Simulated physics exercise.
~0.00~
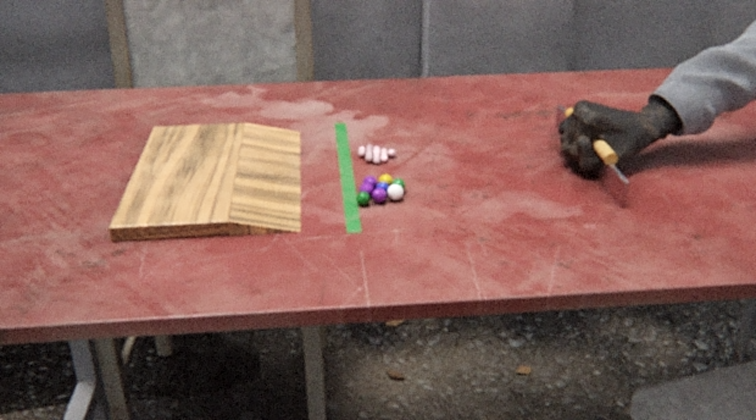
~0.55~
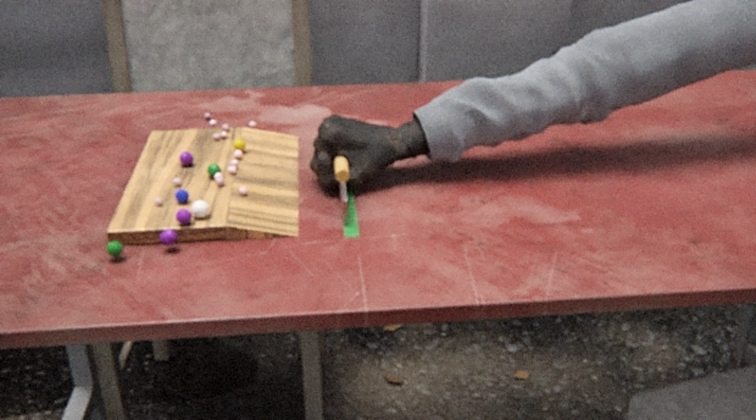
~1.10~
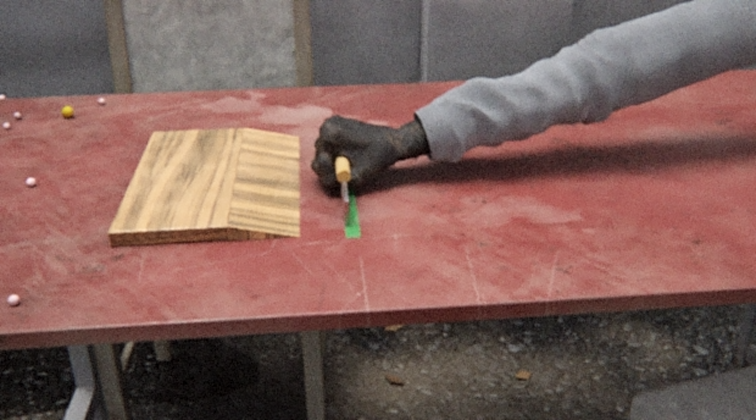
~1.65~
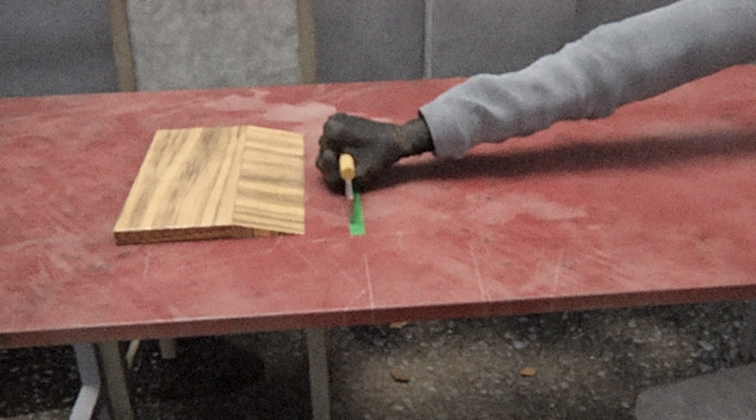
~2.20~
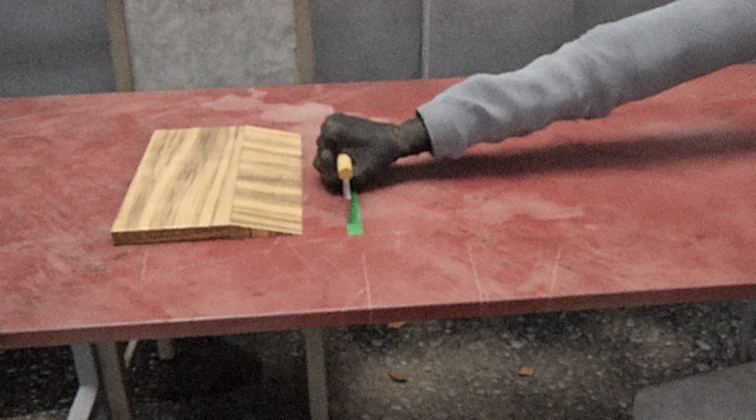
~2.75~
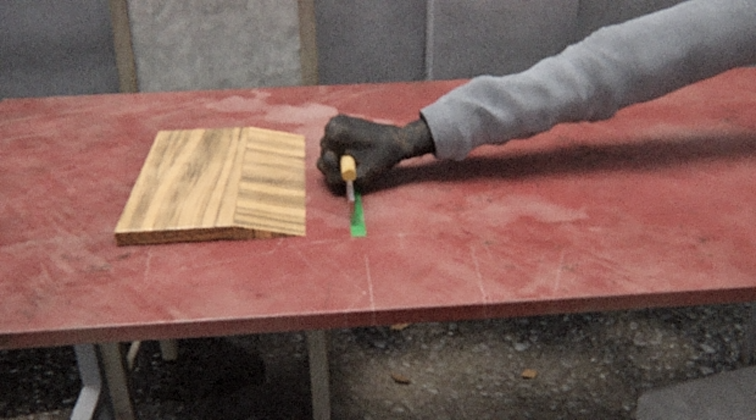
On a worn red table, a dark-gloved hand swept a scraper left to the green tape, sending colored balls and small pale pieces up and over a wooden ramp, until all had rolled out of view and the hand stayed still at the tape.
